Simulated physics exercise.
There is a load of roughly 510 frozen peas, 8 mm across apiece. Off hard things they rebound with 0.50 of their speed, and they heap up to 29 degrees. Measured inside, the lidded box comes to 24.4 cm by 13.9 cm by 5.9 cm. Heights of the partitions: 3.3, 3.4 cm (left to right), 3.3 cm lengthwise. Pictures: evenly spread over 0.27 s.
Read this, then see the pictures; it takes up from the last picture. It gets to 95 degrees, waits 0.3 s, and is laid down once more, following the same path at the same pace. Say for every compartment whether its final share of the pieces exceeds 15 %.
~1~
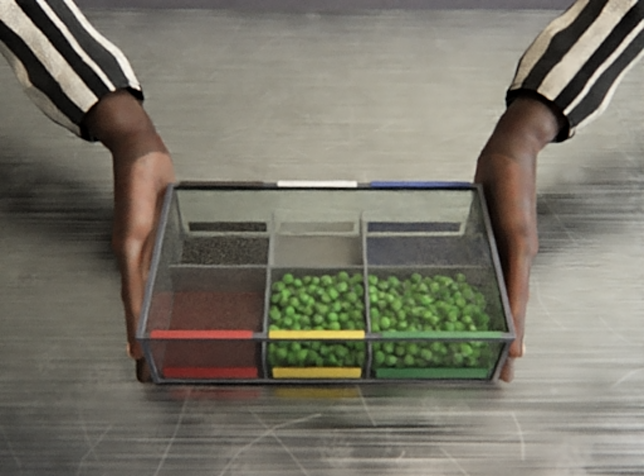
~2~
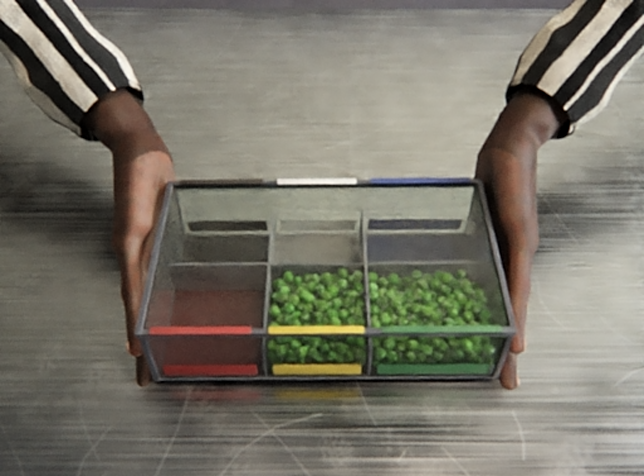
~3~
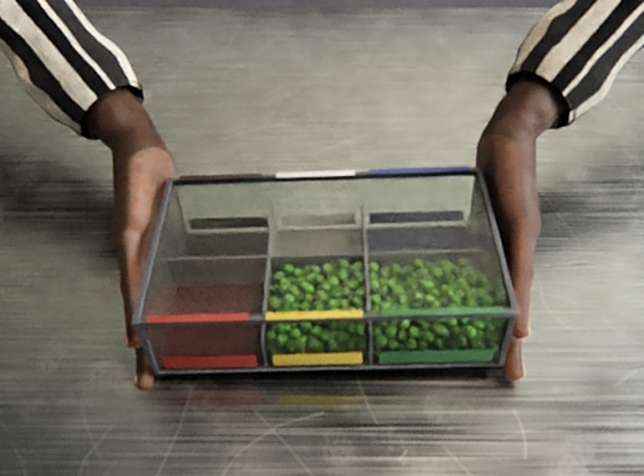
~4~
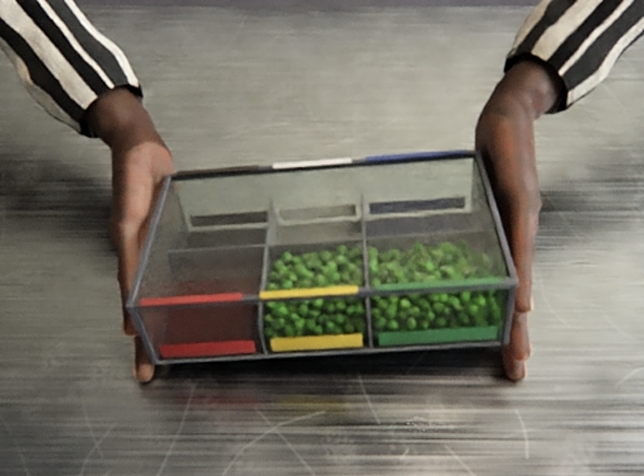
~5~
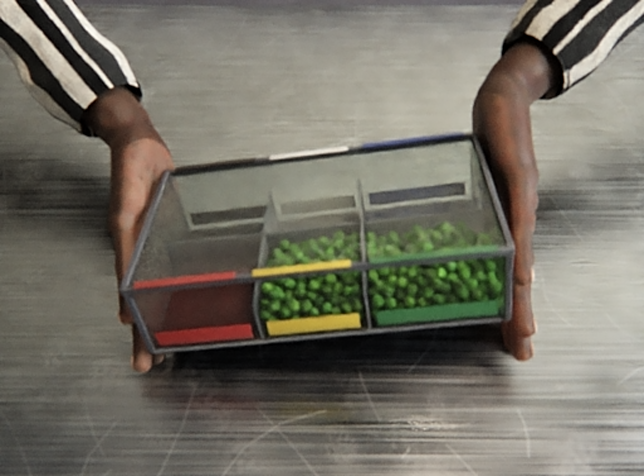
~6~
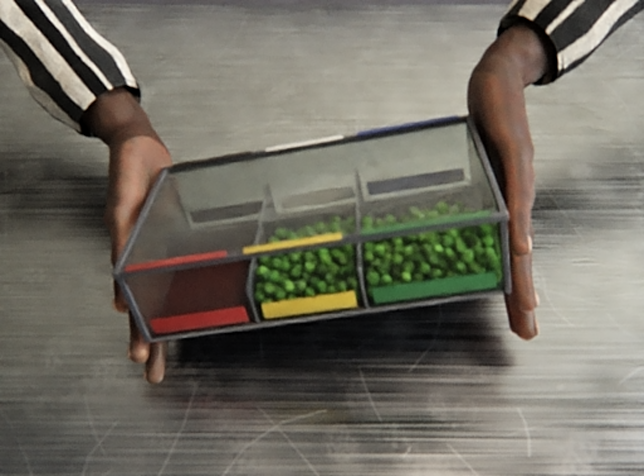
Red compartment: Does not exceed, blue compartment: Does not exceed, green compartment: Does not exceed, yellow compartment: Does not exceed, white compartment: Exceeds, black compartment: Exceeds.
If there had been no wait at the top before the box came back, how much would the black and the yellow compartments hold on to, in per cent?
Black 55, yellow 5.
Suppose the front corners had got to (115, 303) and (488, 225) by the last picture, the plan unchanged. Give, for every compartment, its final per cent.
It comes out as red at 25 percent, blue at 0 percent, green at 5 percent, yellow at 5 percent, white at 5 percent and black at 65 percent.
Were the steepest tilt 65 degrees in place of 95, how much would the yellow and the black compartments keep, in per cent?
With that change you'd see yellow at 35 % and black at 20 %.
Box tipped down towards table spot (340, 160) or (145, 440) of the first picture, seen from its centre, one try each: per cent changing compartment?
First try: Around 85 percent; second try: Around 55 percent.
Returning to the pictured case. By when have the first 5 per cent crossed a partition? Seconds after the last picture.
Reading: T about 0.55 s.
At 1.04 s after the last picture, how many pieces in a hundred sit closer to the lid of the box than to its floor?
Roughly 60 percent of the pieces.
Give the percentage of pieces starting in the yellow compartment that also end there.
Close to 10 in a hundred.
Then, 1.04 s after the last picture, tilt 95 degrees; blue 5 %, green 10 %, yellow 10 %, white 30 %, black 45 %.
Then, 1.74 s after the last picture, tilt 48 degrees; green 5 %, yellow 5 %, white 35 %, black 60 %.
Then, 2.47 s after the last picture, tilt 0 degrees; green 5 %, yellow 5 %, white 35 %, black 55 %.
In the end, red 0 %, blue 0 %, green 5 %, yellow 5 %, white 30 %, black 55 %.
